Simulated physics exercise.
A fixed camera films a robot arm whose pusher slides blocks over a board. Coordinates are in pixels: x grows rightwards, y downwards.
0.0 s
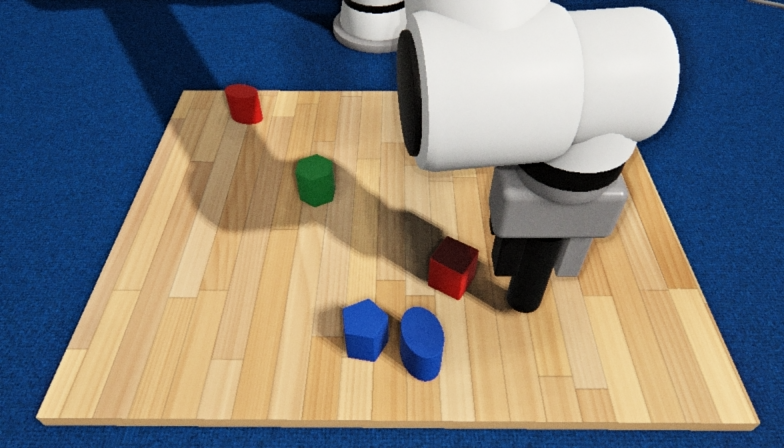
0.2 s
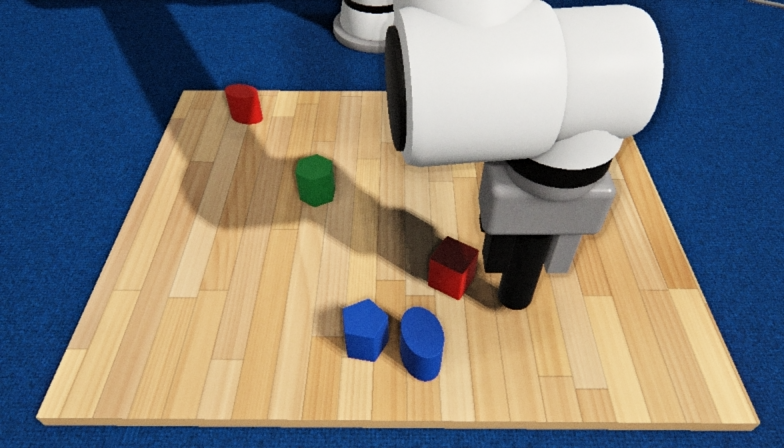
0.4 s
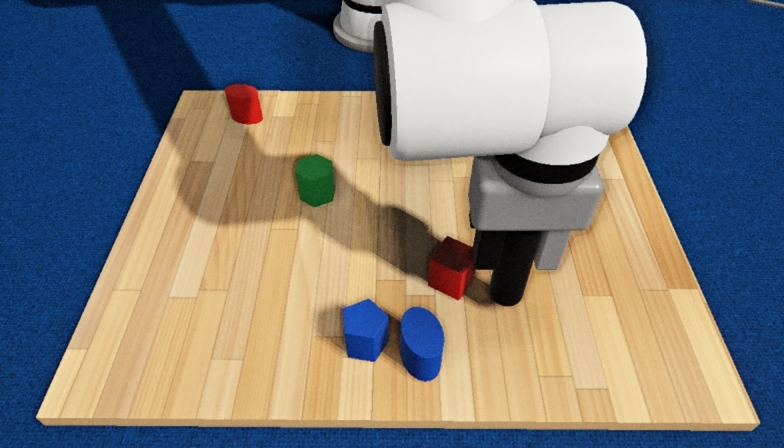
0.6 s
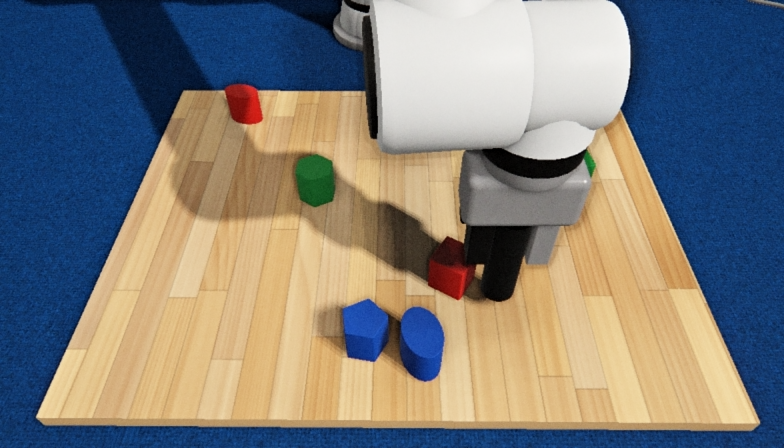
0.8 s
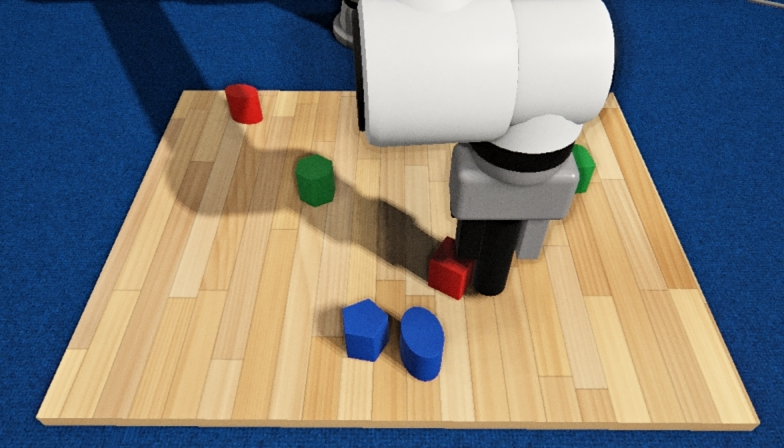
White robot arm moving slightly left and back behind a red block on a wooden board, the scattered coloured blocks staying still.
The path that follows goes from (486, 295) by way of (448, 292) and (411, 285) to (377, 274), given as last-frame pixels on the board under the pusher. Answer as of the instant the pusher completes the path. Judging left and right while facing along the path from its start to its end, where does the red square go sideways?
My prediction: Rightwards.
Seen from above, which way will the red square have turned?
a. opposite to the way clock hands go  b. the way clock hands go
Option b.
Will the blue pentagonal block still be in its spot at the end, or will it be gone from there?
That block stands still.
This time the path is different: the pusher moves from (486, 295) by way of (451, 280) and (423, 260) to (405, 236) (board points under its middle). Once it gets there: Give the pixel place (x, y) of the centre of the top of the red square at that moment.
I'd guess (377, 222).
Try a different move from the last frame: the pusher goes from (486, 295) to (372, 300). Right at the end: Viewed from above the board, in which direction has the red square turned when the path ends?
It makes a clockwise turn.
On the path given first. One third of the way, pusher at (448, 280); red square at (423, 245), turned 30° clockwise.
Two thirds of the way, pusher at (411, 273); red square at (398, 232), turned 50° clockwise.
At the end, pusher at (376, 262); blue pentagonal block unmoved; blue elliptical block unmoved; red square at (388, 223), turned 75° clockwise.
